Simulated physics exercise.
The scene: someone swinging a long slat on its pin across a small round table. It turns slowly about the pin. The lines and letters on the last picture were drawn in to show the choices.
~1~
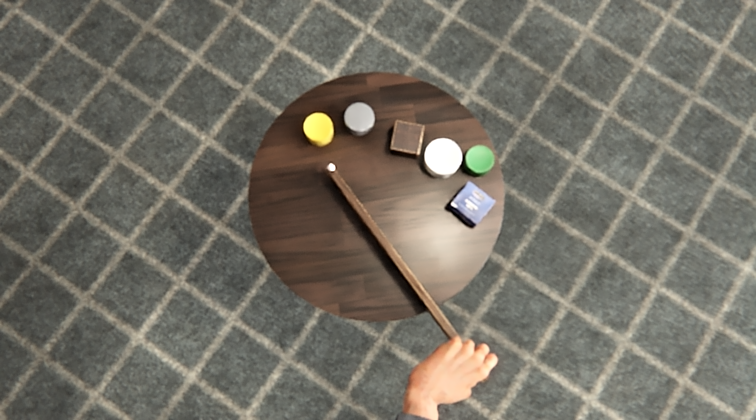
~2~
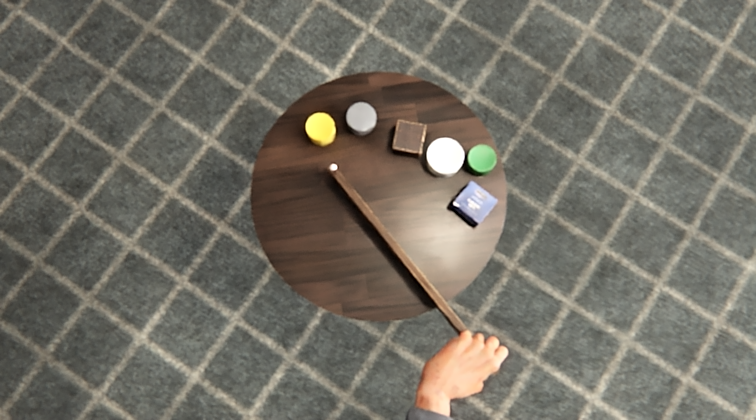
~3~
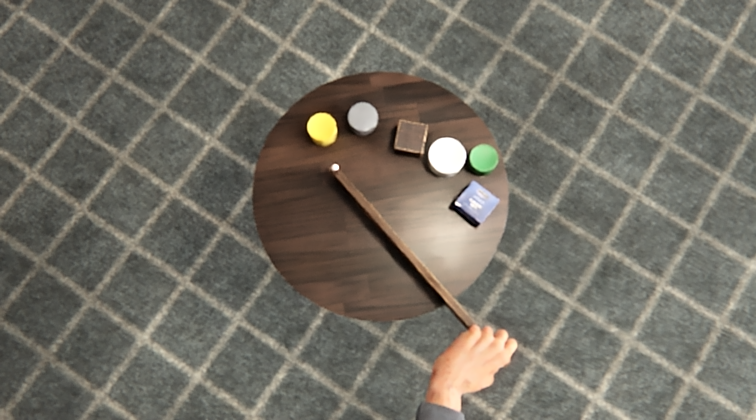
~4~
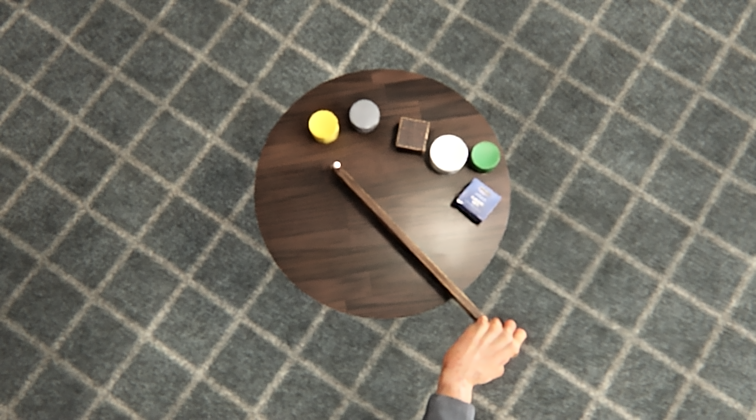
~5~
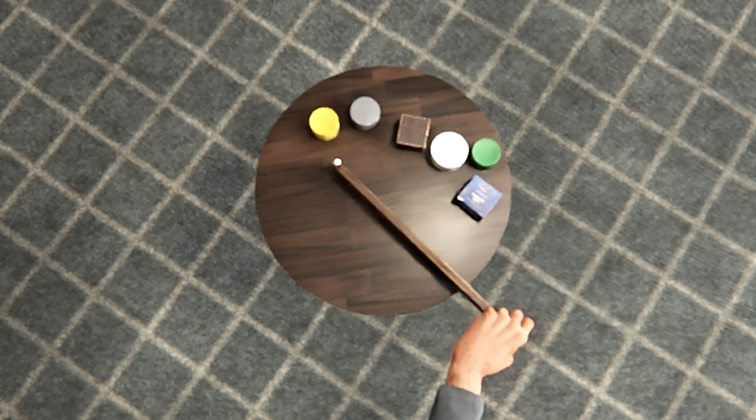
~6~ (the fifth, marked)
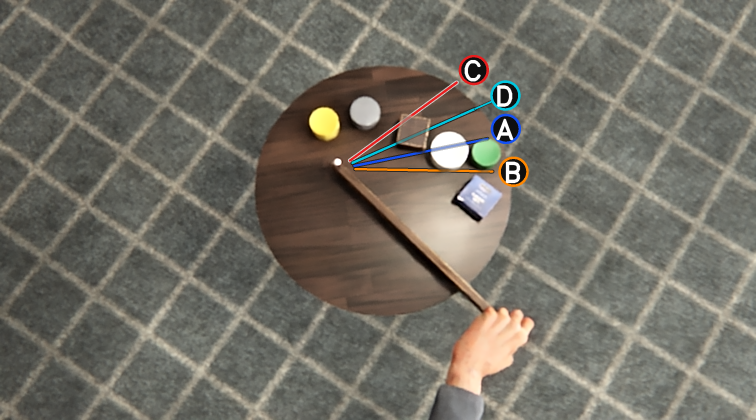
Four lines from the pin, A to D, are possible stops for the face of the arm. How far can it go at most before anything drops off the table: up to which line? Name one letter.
The farthest safe stop is B.
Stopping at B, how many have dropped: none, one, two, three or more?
In all, none.
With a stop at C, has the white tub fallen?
No.
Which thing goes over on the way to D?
It is the green jar.
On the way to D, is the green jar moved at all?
Yes.
On the marked copy, A at (421, 153); B at (424, 170); C at (404, 121); D at (414, 136).
Following B. Soon after the start, arm (414, 205); green jar (485, 155); blue packet (478, 198).
Later, arm (422, 183); green jar (485, 152); blue packet (479, 180).
In the end, arm (424, 167); green jar (487, 126); blue packet (482, 154); nothing has fallen.
As for the rest, A drops the green jar; C drops the blue packet and green jar; D drops the green jar.
